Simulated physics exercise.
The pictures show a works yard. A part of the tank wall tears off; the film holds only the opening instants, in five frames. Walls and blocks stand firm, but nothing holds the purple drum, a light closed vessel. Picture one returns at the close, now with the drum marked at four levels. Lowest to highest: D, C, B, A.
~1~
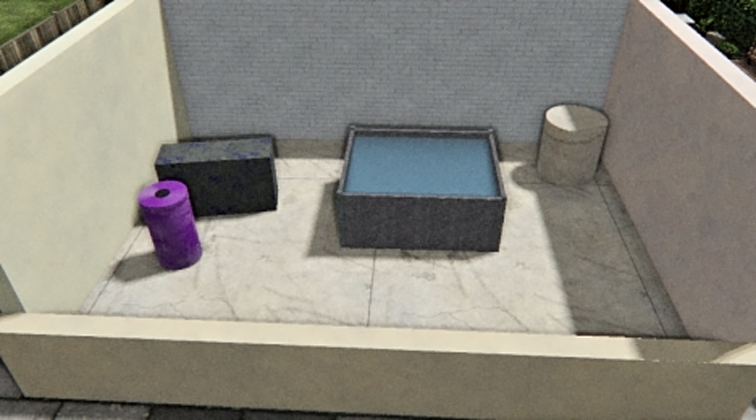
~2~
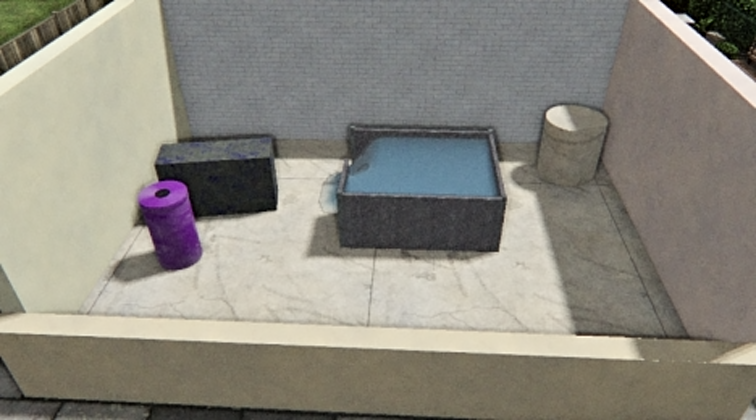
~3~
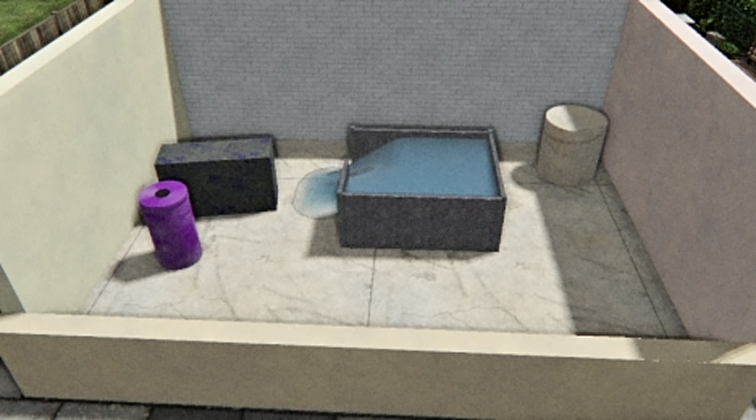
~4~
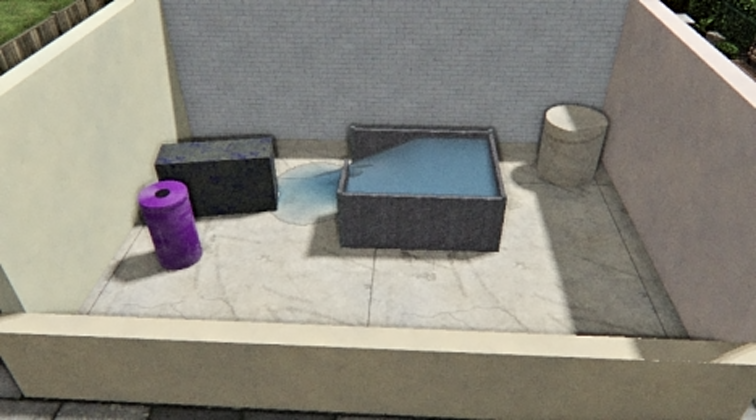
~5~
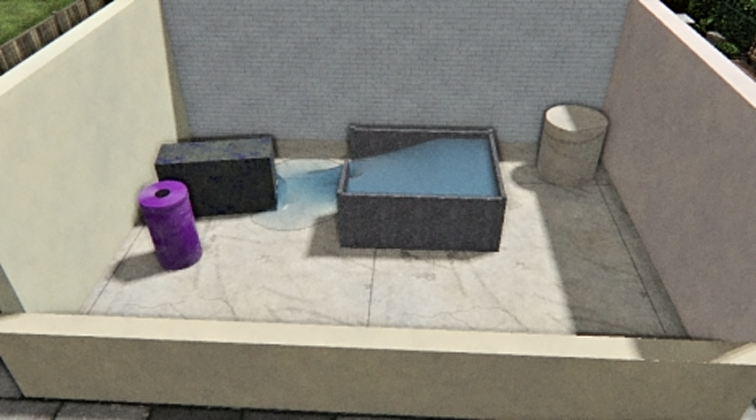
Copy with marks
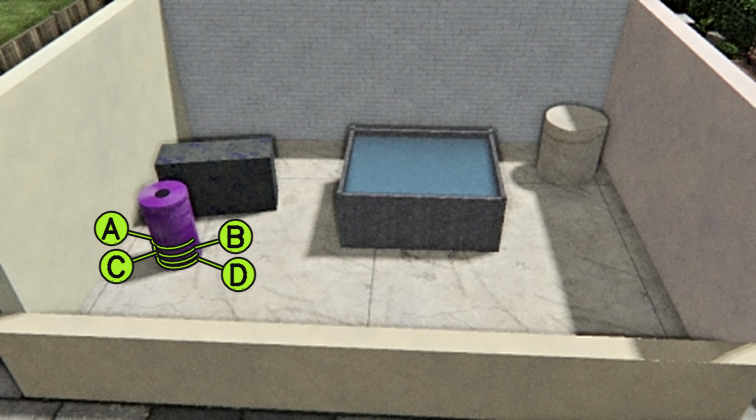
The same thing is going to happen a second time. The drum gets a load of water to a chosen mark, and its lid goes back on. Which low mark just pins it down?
Use level C.
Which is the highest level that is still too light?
The answer is D.
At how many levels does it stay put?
Three.
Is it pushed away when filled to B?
No.
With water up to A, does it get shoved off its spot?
No, that is safe.
In lime, A at (167, 248); B at (169, 256); C at (171, 262); D at (172, 267); from the bottom up D, C, B, A.
With A, it does not move.
With B, it does not move.
With C, it does not move.
With D, it is pushed about 4 times its own width away.
